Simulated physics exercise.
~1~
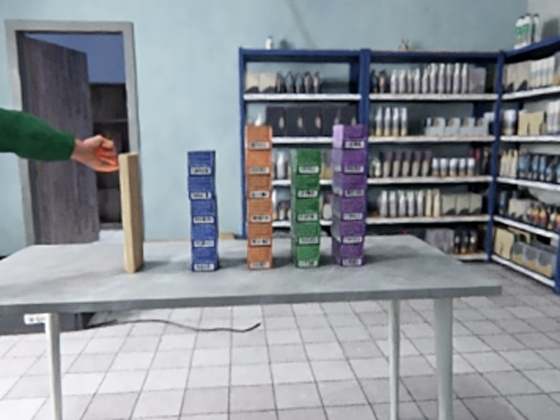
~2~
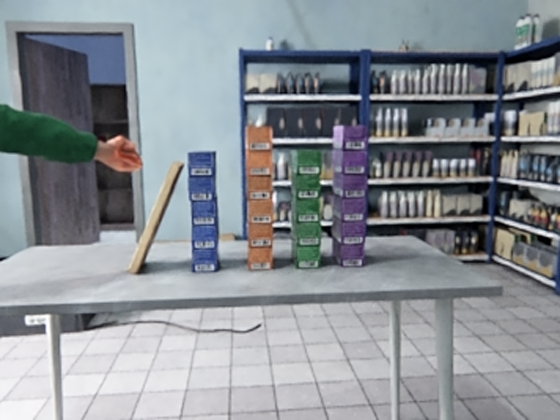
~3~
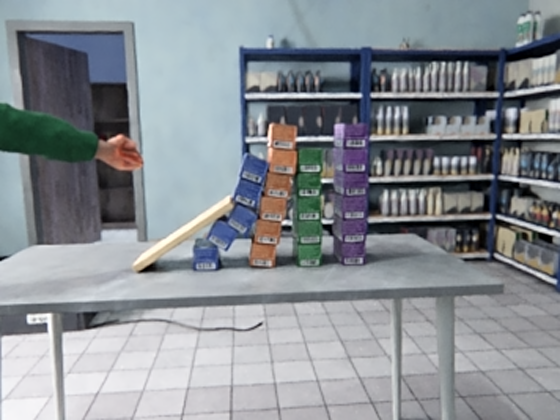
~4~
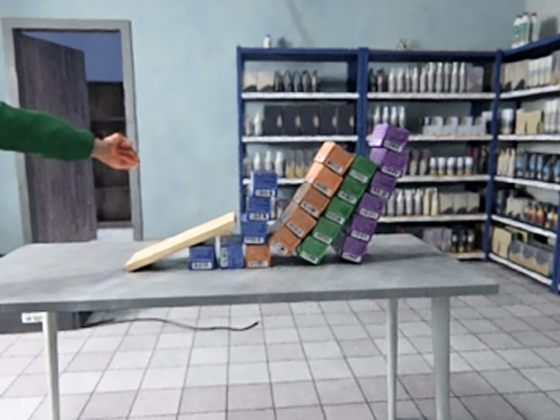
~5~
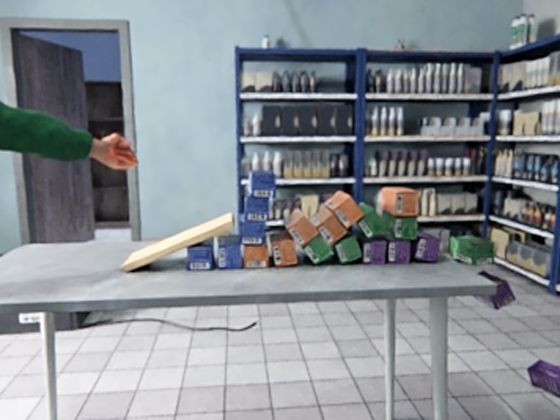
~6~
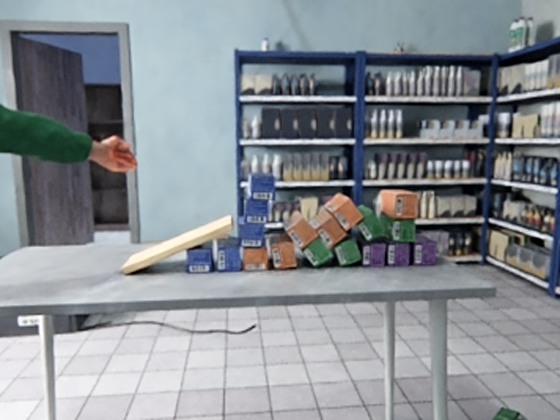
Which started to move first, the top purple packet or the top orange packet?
The top orange packet started to move first. It was already leaning to the right while the top purple packet was still in its place.
